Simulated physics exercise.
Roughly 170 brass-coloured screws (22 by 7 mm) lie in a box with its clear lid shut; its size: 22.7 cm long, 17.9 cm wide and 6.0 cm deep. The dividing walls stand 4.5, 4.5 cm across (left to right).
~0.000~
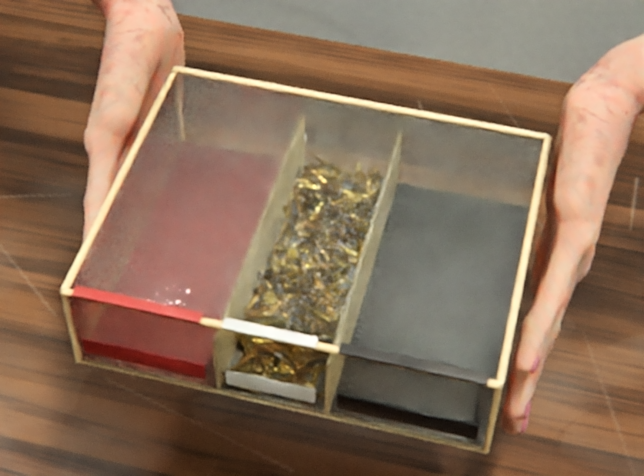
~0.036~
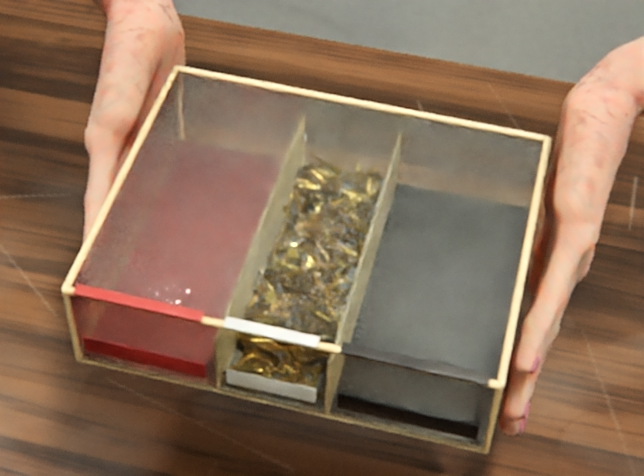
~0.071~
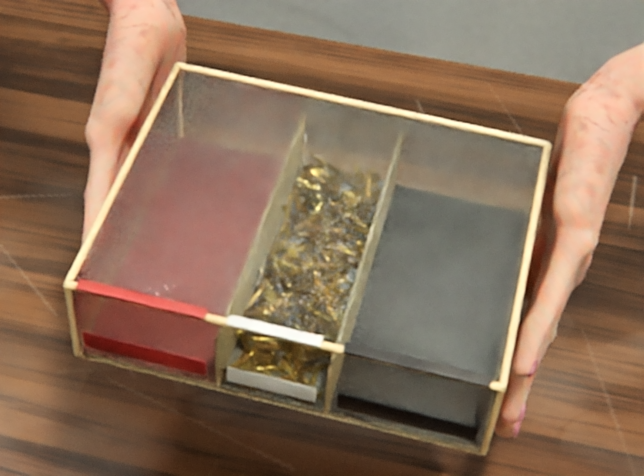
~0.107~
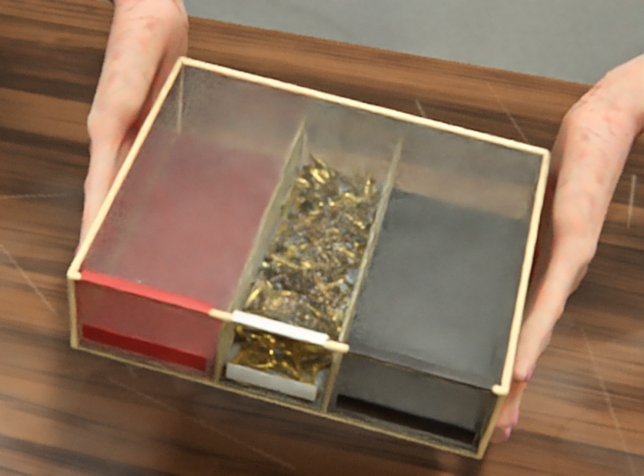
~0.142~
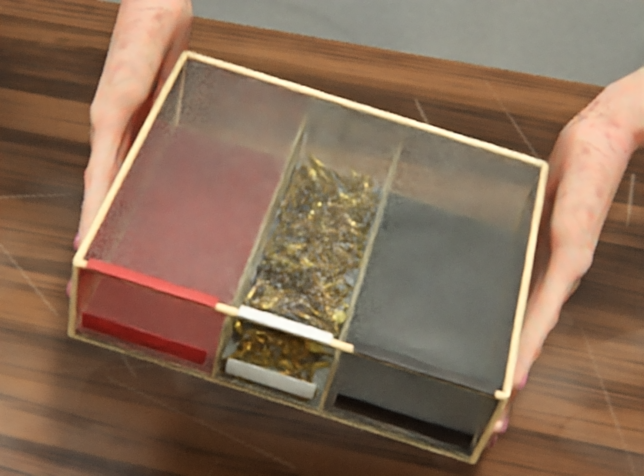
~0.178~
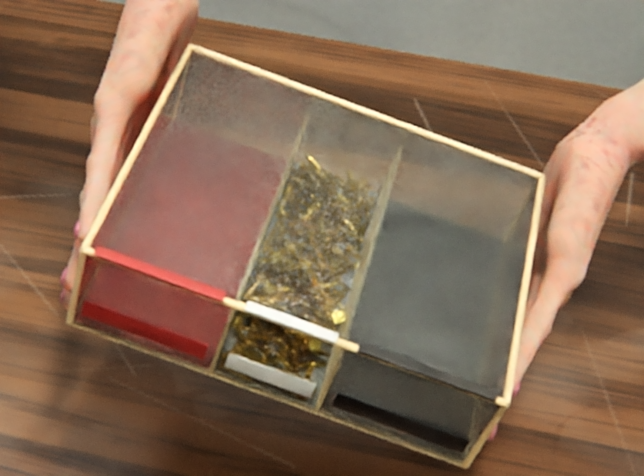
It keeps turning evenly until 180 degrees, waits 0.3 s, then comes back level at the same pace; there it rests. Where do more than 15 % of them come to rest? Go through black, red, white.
Black above, red below, white above.
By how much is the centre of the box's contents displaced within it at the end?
Roughly 7.5 cm.
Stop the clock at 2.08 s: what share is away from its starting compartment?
Some 35 per cent.
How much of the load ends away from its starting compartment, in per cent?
About 55 per cent.
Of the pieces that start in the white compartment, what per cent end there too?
About 40 per cent.
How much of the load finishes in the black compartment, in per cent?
Roughly 55 per cent.
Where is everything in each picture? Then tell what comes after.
In the first frame, box at (276, 344); tilt 0 degrees; white 100 %.
In the second frame, box at (277, 344); tilt 1 degrees.
In the third frame, box at (280, 342); tilt 3 degrees.
In the fourth frame, box at (283, 340); tilt 6 degrees; low side right.
In the fifth frame, box at (288, 337); tilt 10 degrees; low side right.
In the sixth frame, box at (293, 334); tilt 14 degrees; low side right; white 100 %. It turns about 120 degrees a second.
After 1.21 s, tilt 141 degrees; black 30 %, white 70 %; middle of all pieces near (272, 262).
Then, at 2.08 s, tilt 164 degrees; black 35 %, white 65 %; middle of all pieces near (257, 255).
Then, at 2.87 s, tilt 68 degrees; black 50 %, white 50 %; middle of all pieces near (363, 275).
After 3.63 s, tilt 0 degrees; black 55 %, white 45 %; middle of all pieces near (435, 220).
At rest (4.3 s), black 55 %, red 0 %, white 45 %.
